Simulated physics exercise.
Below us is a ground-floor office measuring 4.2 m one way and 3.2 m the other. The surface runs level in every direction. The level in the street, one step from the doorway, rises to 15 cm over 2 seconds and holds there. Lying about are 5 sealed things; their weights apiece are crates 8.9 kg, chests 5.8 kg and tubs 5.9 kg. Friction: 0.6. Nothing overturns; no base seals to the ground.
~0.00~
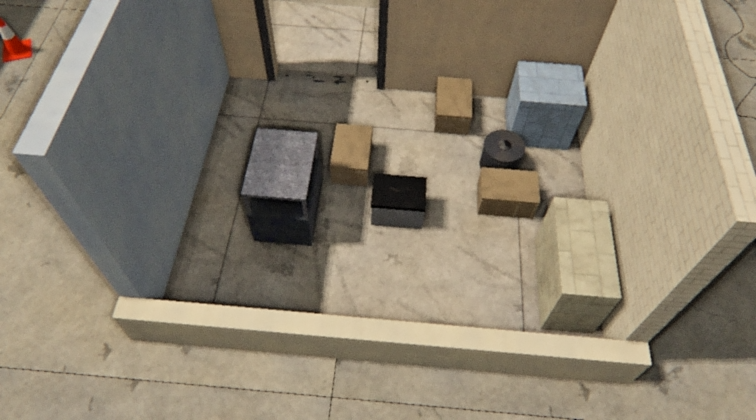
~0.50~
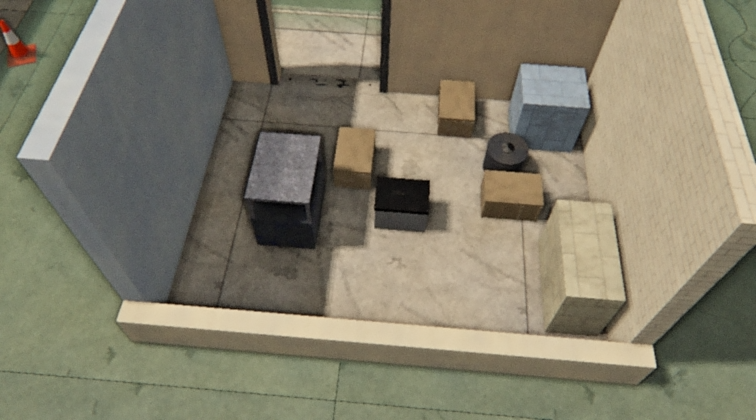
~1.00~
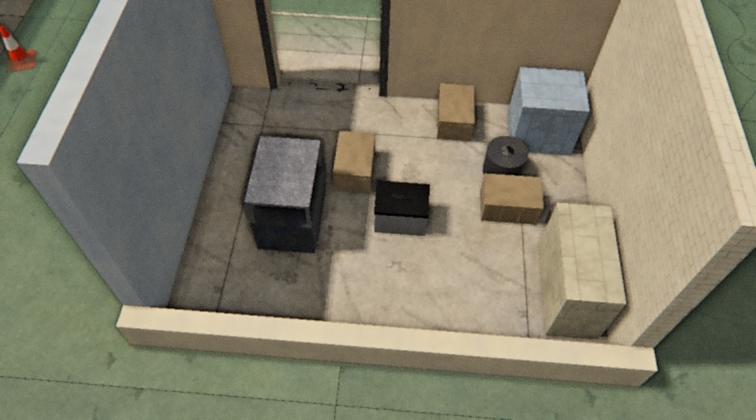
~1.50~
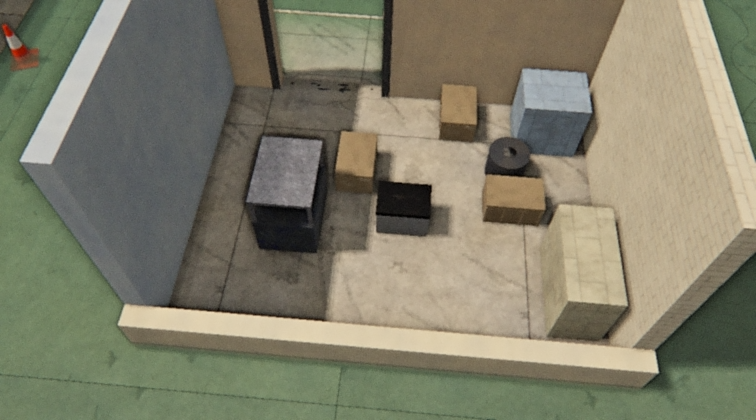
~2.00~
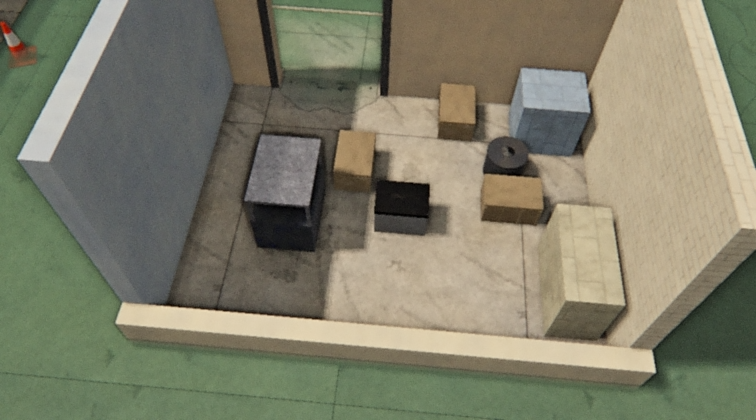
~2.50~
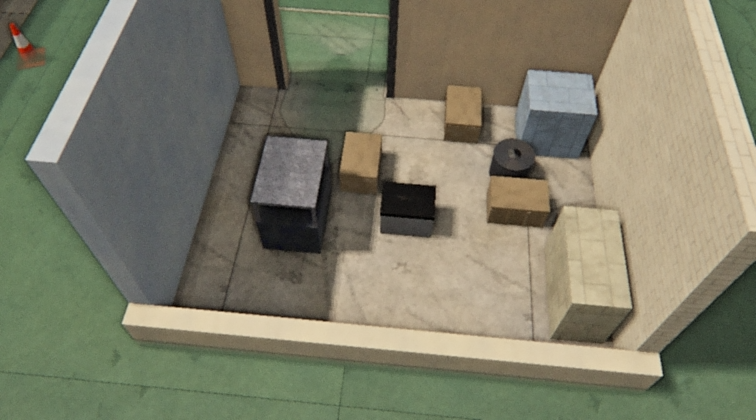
A roofless room with a pale floor, one blue wall and tan and cream walls is seen from high above, its doorway at the back. A dark block stands at left, small brown and black boxes near the middle, and blue and cream blocks at right. Green water spreads over the ground outside, then a thin sheet slips through the doorway; the boxes stay put as the view shifts slightly.
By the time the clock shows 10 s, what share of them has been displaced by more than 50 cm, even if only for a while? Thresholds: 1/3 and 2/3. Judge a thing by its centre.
I bet the count comes out medium.
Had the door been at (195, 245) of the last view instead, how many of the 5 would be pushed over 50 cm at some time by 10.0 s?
So the tally would be 0.
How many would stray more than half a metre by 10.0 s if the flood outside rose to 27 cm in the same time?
5.
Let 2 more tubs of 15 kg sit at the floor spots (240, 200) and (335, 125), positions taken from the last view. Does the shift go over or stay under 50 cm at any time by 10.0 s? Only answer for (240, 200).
Above the mark.
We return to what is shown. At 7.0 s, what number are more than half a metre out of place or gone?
That would be 2.
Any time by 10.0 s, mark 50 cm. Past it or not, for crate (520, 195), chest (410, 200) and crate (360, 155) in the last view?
Within, beyond, beyond.
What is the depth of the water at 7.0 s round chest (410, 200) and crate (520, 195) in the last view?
About 5 and 2 cm.
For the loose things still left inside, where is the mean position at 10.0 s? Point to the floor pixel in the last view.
Mean position approx. (495, 208).
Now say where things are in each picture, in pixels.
A crate at (352, 146) rests on the ground; a chest at (399, 191) rests on the ground; water covers 0.0 m2; 0 of 5 have shifted, in the first frame.
A crate at (355, 149), on the bottom; a chest at (403, 194), on the bottom; water covers 0.0 m2; 0 of 5 have shifted, in the second frame.
A crate at (355, 153), on the bottom; a chest at (402, 198) rests on the ground; 0.0 m2 under water; 0 of 5 have shifted, in the third frame.
A crate at (357, 153), on the bottom; a chest at (404, 198) rests on the ground; water covers 0.0 m2; 0 of 5 have shifted, in the fourth frame.
A crate at (355, 152) rests on the ground; a chest at (403, 197), on the bottom; water covers 0.3 m2; 0 of 5 have shifted, in the fifth frame.
A crate at (361, 154), on the bottom; a chest at (409, 199), on the bottom; 1.0 m2 under water; 0 of 5 have shifted, in the sixth frame.
After 3.5 s 0 of 5 are over 50 cm from their spots; 0 afloat.
After 4.5 s 1 of 5 are over 50 cm from their spots; 0 afloat.
After 7.0 s 2 of 5 are over 50 cm from their spots; 2 afloat.
After 10.0 s 2 of 5 are over 50 cm from their spots, and 2 have been at some point; 2 afloat.
